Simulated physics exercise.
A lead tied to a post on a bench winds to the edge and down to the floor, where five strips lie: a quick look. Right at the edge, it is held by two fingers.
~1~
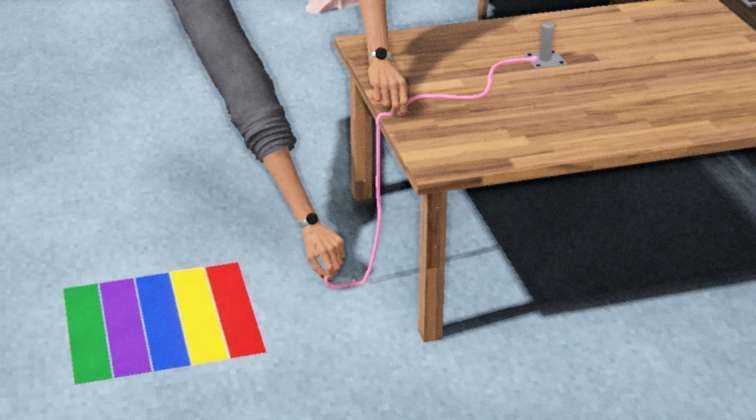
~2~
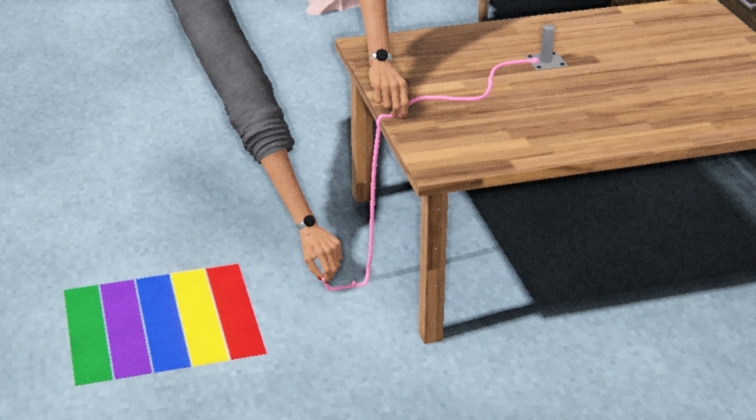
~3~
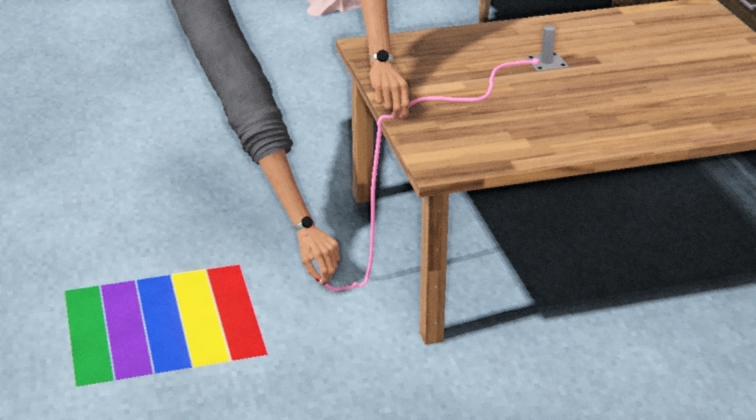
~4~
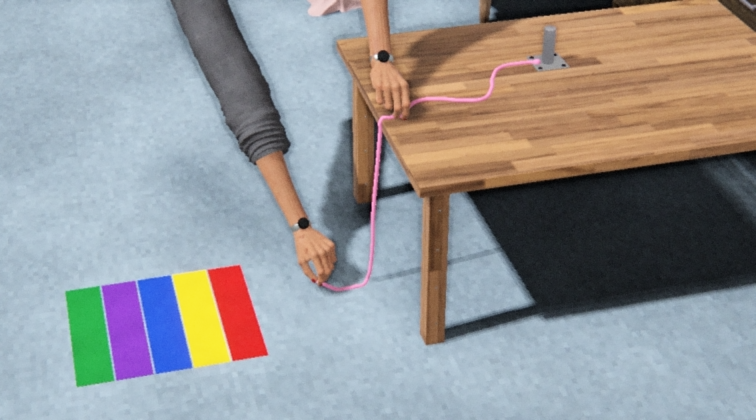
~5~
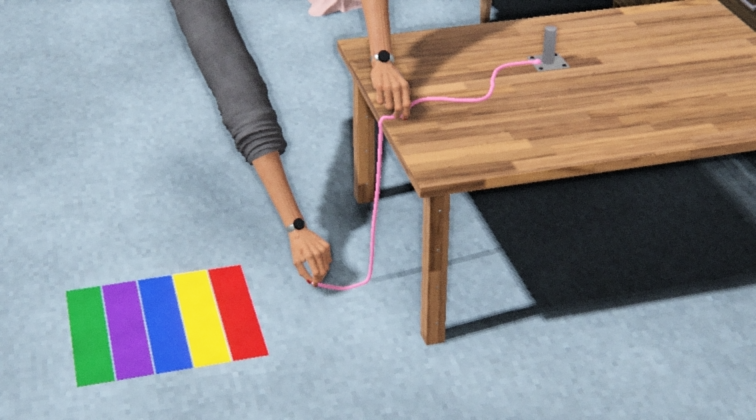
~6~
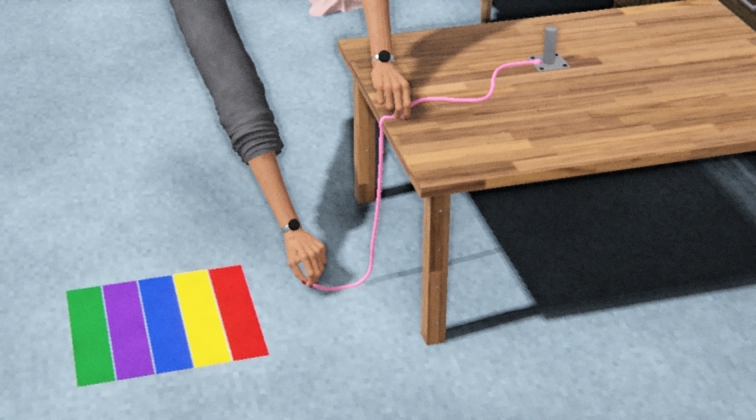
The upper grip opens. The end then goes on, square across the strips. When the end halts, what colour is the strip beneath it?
Blue.
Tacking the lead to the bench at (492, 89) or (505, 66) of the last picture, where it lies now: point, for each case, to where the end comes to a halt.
Estimated pixels: (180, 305), then (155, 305).
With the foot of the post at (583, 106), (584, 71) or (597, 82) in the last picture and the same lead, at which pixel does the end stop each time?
Going through the tries, you get (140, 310), then (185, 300), then (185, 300).
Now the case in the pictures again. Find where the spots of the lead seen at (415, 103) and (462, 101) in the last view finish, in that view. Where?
First one close to (383, 106), second close to (426, 95).
Early on, end near (234, 294); over red.
Midway, end near (184, 302); over yellow.
At the end of the slack, end near (155, 307); over blue. It halts on the blue strip.
